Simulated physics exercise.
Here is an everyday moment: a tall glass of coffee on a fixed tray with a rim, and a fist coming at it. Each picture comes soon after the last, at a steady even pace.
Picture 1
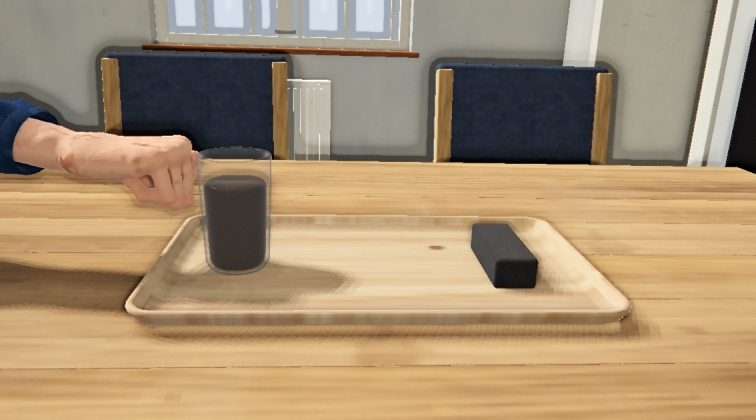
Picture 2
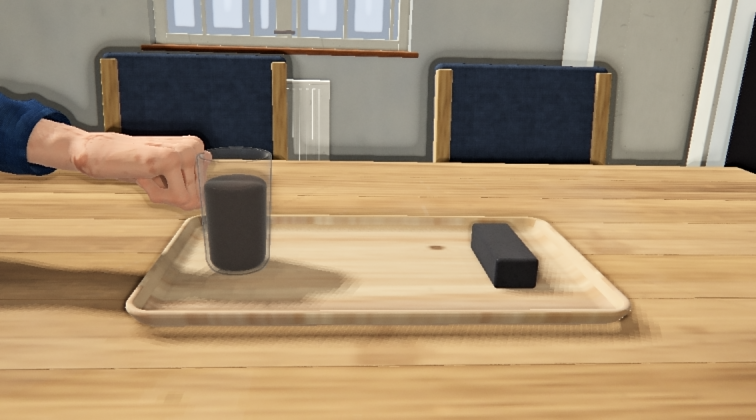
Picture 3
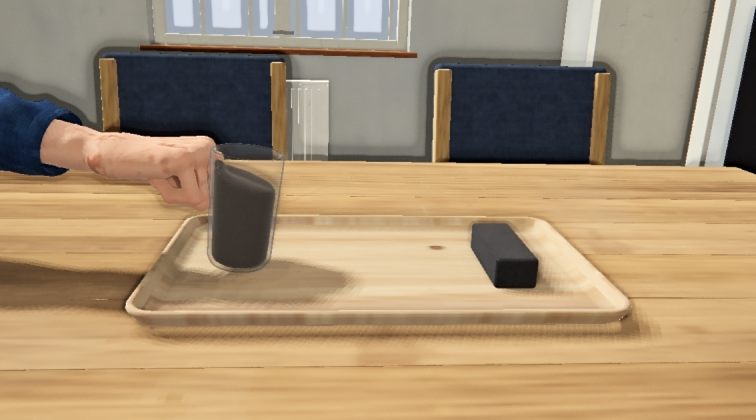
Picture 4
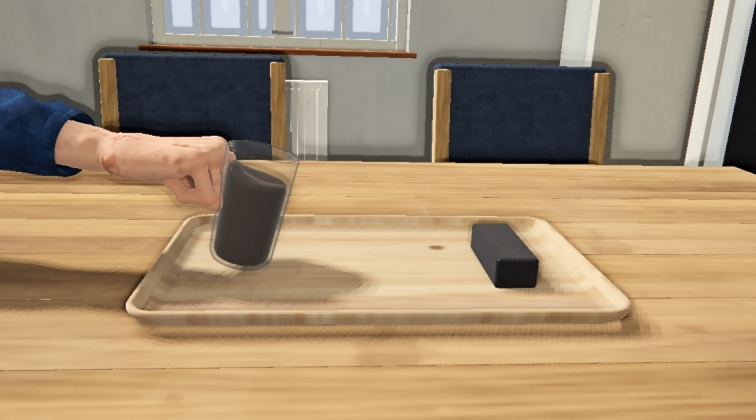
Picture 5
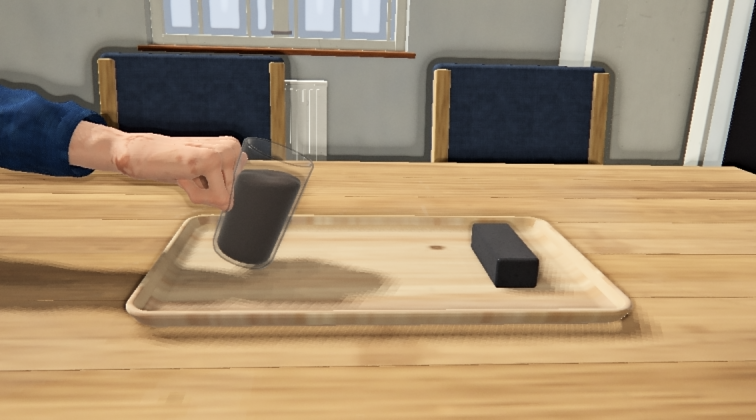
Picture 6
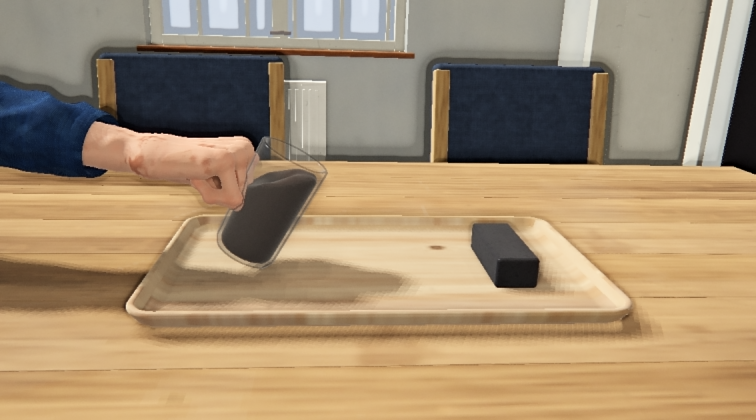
The footage shows a hand coming in from the left against a clear glass of dark liquid on a wooden tray, then the glass leaning steadily rightward as the liquid shifts inside, while a black block stays still.
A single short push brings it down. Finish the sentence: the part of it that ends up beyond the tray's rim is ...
It is less than a quarter.
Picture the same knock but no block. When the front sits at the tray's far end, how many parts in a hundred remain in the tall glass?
50 %, roughly.
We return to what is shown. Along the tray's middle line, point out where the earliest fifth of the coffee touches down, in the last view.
Around (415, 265).
A moment on, the tall glass lies on its side and 100 per cent is in the glass, 0 on the tray and 0 above or beyond its rim.
Next, the tall glass lies on its side and 59 per cent is in the glass, 33 on the tray and 8 above or beyond its rim.
Then the tall glass lies on its side and 34 per cent is in the glass, 41 on the tray and 25 above or beyond its rim.
Later the tall glass lies on its side and 18 per cent is in the glass, 74 on the tray and 8 above or beyond its rim.
Finally, 92 per cent is held by tray and glass, 8 is off the tray.
